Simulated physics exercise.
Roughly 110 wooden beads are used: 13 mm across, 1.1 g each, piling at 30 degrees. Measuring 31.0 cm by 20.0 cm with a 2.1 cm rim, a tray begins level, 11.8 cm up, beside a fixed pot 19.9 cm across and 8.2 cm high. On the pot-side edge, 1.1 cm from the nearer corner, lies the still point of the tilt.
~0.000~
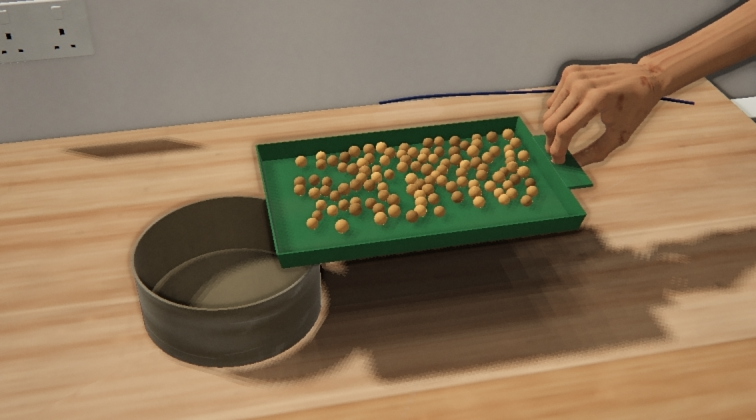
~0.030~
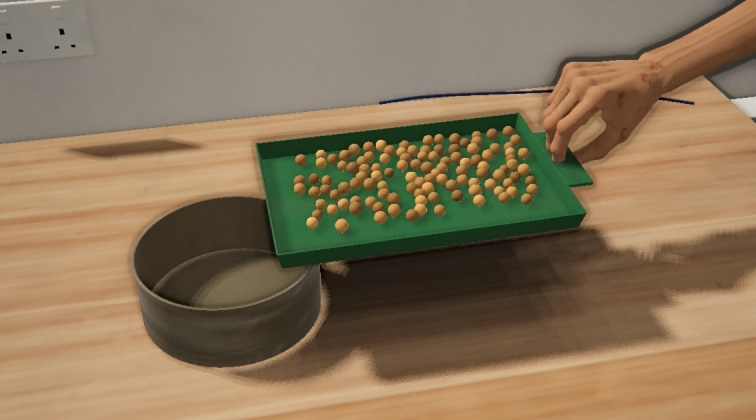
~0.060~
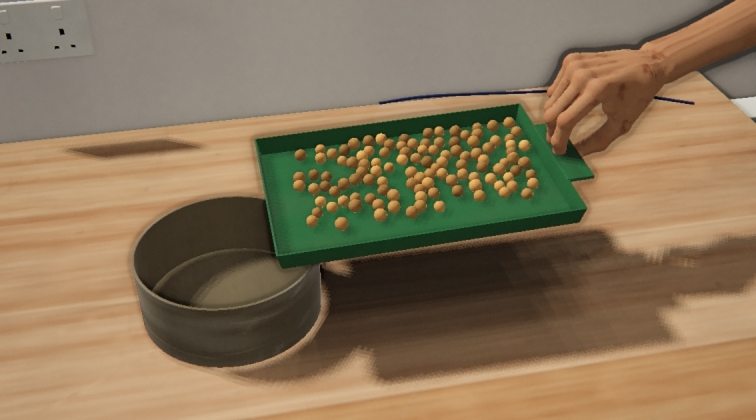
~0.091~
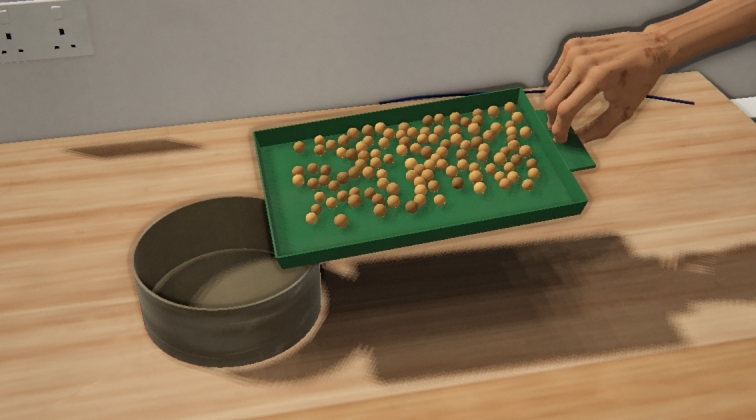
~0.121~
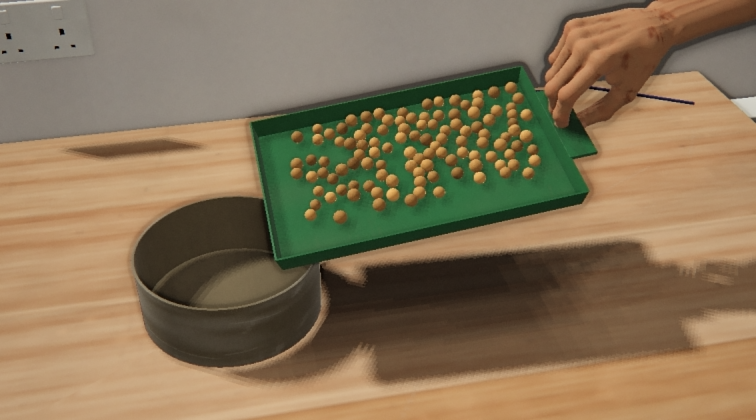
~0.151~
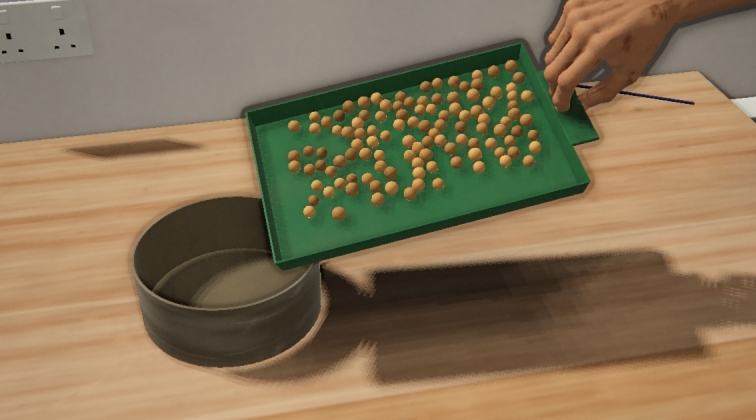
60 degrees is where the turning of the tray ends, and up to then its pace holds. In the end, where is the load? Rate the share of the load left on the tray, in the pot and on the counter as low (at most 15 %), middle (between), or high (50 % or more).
Tray - middle, pot - low, counter - high.
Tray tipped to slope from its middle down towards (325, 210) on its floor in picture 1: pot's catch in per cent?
That would be close to 55 per cent.
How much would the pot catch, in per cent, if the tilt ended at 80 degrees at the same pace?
That comes out at some 0 per cent.
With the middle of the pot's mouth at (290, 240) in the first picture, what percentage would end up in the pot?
0 %.
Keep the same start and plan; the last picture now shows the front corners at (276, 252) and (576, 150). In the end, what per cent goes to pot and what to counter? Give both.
Pot 40 % / counter 15 %.
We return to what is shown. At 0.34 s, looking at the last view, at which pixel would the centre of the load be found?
(386, 120) or thereabouts.
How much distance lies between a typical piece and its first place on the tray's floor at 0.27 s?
Roughly 1 cm.
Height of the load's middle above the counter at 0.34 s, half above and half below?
About 26 cm.
After 0.27 s, tilt 44 degrees; the tray holds 100 %, the pot 0 %.
Then, at 0.34 s, tilt 56 degrees; the tray holds 100 %, the pot 0 %.
Then, at 0.56 s, tilt 60 degrees; the tray holds 45 %, the pot 0 %.
At rest (1.8 s), tray 30 %, pot 0 %, counter 70 %.
